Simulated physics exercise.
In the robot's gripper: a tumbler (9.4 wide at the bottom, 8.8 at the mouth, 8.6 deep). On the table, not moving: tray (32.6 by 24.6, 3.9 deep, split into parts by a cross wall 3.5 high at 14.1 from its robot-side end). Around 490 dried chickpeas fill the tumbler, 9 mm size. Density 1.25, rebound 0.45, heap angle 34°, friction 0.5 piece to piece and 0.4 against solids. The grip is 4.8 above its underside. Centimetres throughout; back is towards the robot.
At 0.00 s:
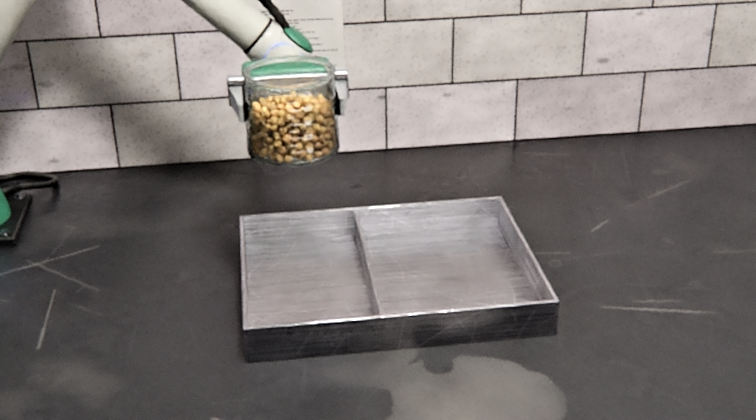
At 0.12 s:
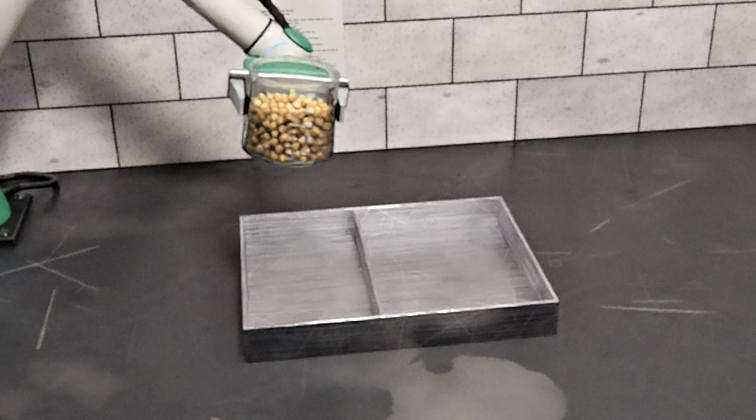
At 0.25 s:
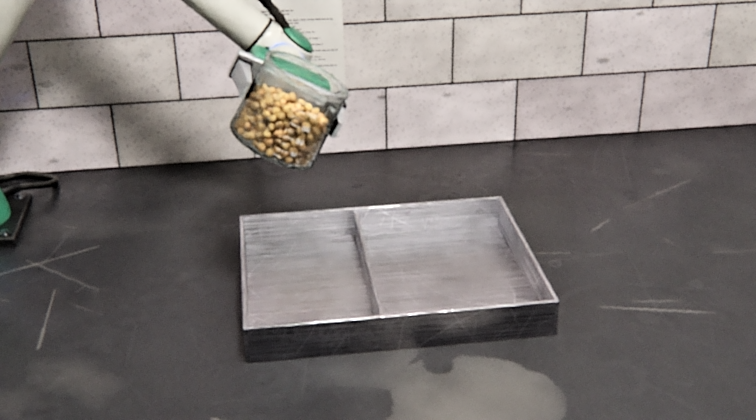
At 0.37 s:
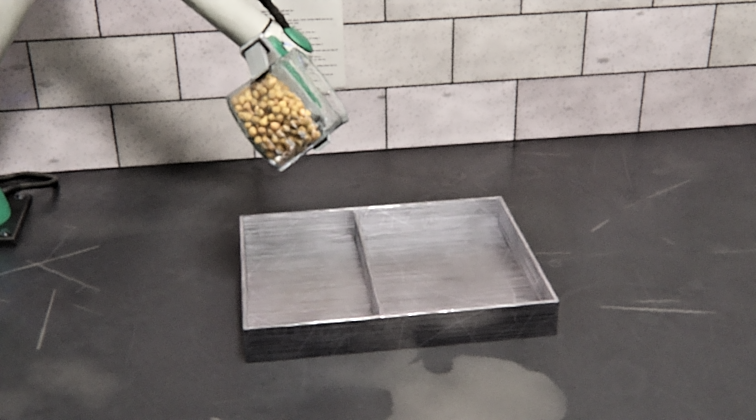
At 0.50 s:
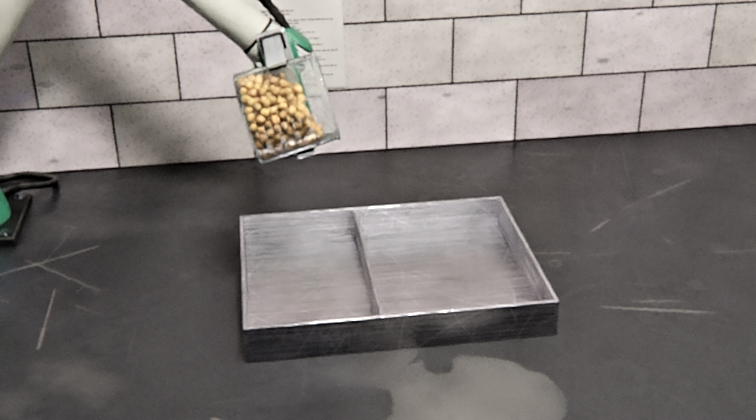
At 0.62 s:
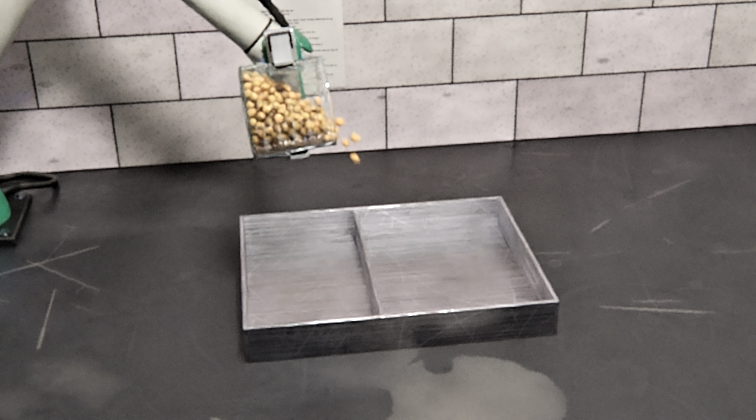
Robot arm tilting a clear container of dried chickpeas above a divided metal tray, a few chickpeas tumbling out to the right.
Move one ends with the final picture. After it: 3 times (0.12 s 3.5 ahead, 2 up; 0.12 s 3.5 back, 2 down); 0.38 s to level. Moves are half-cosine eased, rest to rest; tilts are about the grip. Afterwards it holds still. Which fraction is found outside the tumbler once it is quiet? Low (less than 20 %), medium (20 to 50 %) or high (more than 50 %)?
A high share, more than 50 %, ends outside the tumbler.
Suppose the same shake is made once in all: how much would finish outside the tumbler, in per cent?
It would be near 60 per cent.
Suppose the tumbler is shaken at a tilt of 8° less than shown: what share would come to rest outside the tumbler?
Then about 75 per cent.
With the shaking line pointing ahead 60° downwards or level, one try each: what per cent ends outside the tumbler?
About 30 and 80 per cent.
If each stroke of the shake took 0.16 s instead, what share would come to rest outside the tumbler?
In that case some 70 per cent.
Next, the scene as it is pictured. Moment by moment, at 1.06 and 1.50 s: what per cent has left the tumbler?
About 60, 85.
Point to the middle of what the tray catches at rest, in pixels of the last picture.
At about (431, 277).
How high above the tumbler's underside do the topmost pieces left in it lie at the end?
Roughly 4.0 cm.
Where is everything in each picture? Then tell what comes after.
Tumbler middle at (292, 111), level; upper third of the load around (292, 110), from x 255 to 330, top at y 90; 487 in the tumbler, in the first picture.
Tumbler middle at (291, 111), tilted 8° forward; upper third of the load around (286, 110), from x 250 to 330, top at y 95, in the second picture.
Tumbler middle at (289, 111), tilted 29° forward; upper third of the load around (274, 107), from x 240 to 325, top at y 85, in the third picture.
Tumbler middle at (288, 110), tilted 55° forward; upper third of the load around (269, 99), from x 235 to 315, top at y 75, in the fourth picture.
Tumbler middle at (287, 108), tilted 76° forward; upper third of the load around (268, 94), from x 240 to 320, top at y 75, in the fifth picture.
Tumbler middle at (287, 108), tilted 84° forward; upper third of the load around (265, 98), from x 245 to 355, top at y 75; 486 in the tumbler, 1 in flight or on a rim, in the sixth picture.
By 1.06 s, tilted 84° forward, highest piece 23 above the table; 244 in the far-side part, 196 in the tumbler, 16 in the robot-side part, 31 in flight or on a rim.
By 1.50 s, tilted 52° forward, highest piece 23 above the table; 367 in the far-side part, 71 in the tumbler, 44 in the robot-side part, 1 on the table or floor, 4 in flight or on a rim.
By 1.92 s, level, highest piece 22 above the table; 371 in the far-side part, 71 in the tumbler, 44 in the robot-side part, 1 on the table or floor.
By 2.97 s, level, highest piece 22 above the table; 371 in the far-side part, 71 in the tumbler, 44 in the robot-side part, 1 on the table or floor.
Final count, 371 in the far-side part, 71 in the tumbler, 44 in the robot-side part, 1 on the table or floor. That is 85 % outside the tumbler.
